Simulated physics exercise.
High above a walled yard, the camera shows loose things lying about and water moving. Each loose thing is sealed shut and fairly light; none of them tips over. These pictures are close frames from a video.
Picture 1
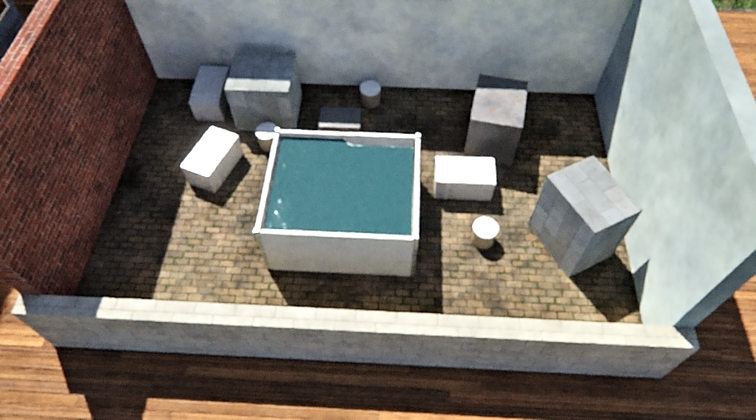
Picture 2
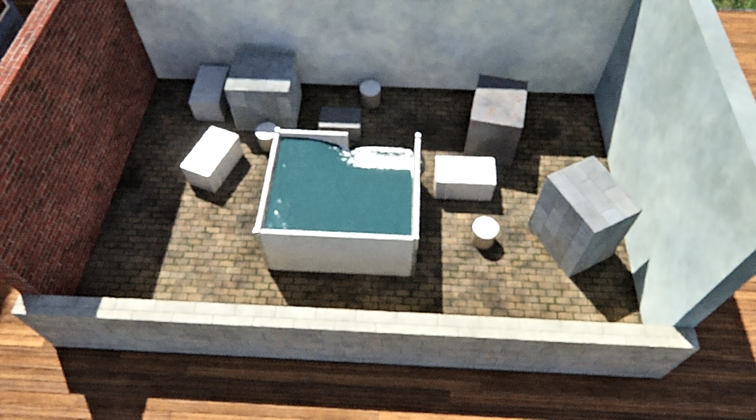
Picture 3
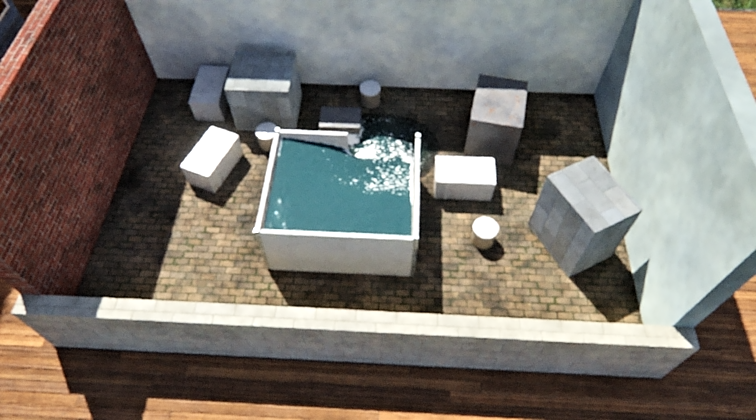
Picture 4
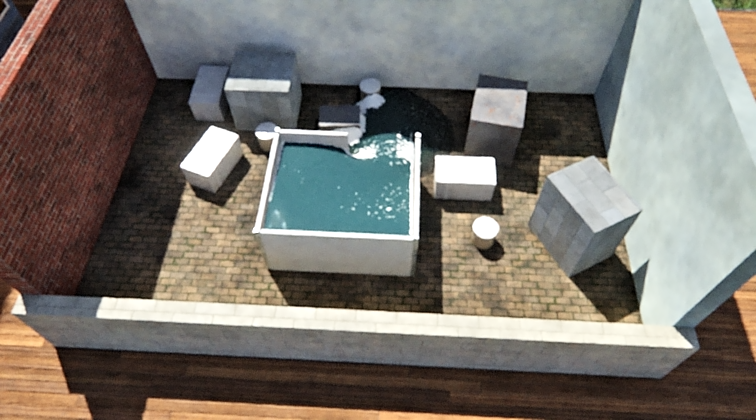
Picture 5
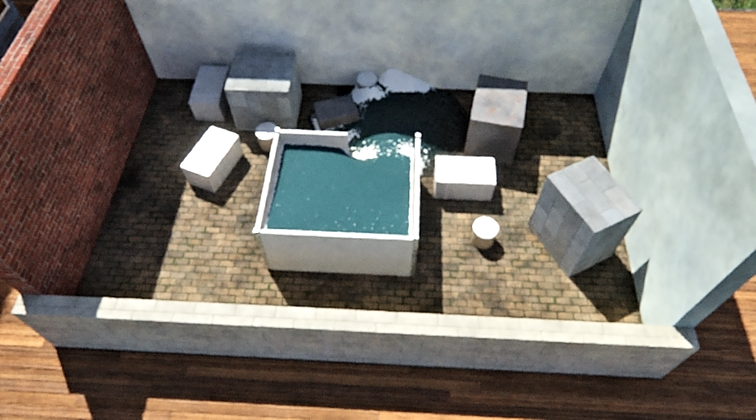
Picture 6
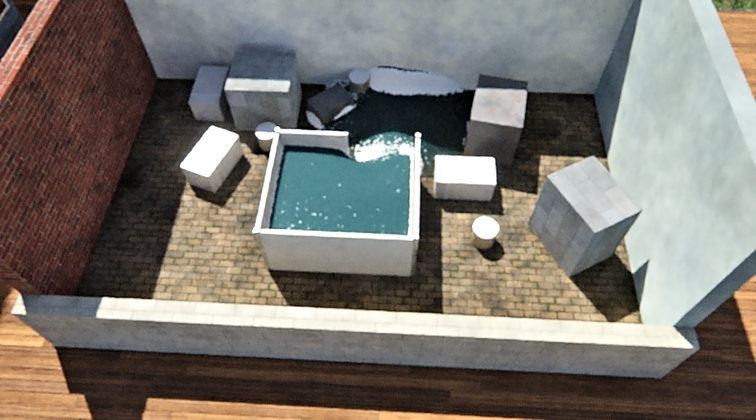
In this clip, water pours through a gap in the back wall of a white tank in a walled yard, spreading across the paving to the rear wall and slightly shifting a small block and a nearby pail.
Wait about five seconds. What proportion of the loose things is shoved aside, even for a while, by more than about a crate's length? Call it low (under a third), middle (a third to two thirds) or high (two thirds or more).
High.
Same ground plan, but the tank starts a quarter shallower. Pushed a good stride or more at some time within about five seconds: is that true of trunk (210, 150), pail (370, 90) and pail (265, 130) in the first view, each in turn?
Answers in the order asked: Stayed within the threshold, went past the threshold, stayed within the threshold.
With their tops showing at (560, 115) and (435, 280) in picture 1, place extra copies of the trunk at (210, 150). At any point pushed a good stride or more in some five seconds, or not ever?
Copy 1: Passed the mark. Copy 2: Stayed below the mark.
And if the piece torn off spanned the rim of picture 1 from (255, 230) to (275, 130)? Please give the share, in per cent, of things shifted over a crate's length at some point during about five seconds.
Estimate: Some 60 per cent.
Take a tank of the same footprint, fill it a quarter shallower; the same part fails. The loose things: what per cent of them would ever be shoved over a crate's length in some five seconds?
Roughly 60 per cent of them.
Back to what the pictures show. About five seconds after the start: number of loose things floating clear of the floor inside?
Count: 5.
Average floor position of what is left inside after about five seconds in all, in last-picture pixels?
Mean floor position: Approx. (303, 187) px, last view.
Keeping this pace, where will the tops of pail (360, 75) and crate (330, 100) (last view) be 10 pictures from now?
Approximately (308, 69), and approximately (315, 137).
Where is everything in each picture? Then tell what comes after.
The first picture shows a crate at (340, 117), on the bottom; a pail at (370, 88), on the bottom; 0 of 7 have shifted.
The second picture shows a crate at (340, 117), on the bottom; a pail at (370, 88) rests on the ground; 0 of 7 have shifted.
The third picture shows a crate at (340, 117), on the bottom; a pail at (370, 88) rests on the ground; 0 of 7 have shifted.
The fourth picture shows a crate at (340, 115), on the bottom, close to its start; a pail at (370, 85), on the bottom, close to its start; 1 of 7 have shifted.
The fifth picture shows a crate at (336, 108), on the bottom, close to its start; a pail at (367, 78) rests on the ground, close to its start; 2 of 7 have shifted.
The sixth picture shows a crate at (330, 99), on the bottom, a stride from its start; a pail at (359, 76) floats, close to its start; 2 of 7 have shifted.
A moment on, 1 of 7 are well off their spots; 1 afloat.
Next, 3 of 7 are well off their spots; 1 afloat.
Later, 3 of 7 are well off their spots; 3 afloat.
In the end, 5 of 7 are well off their spots, and 6 have been at some point; 5 afloat.
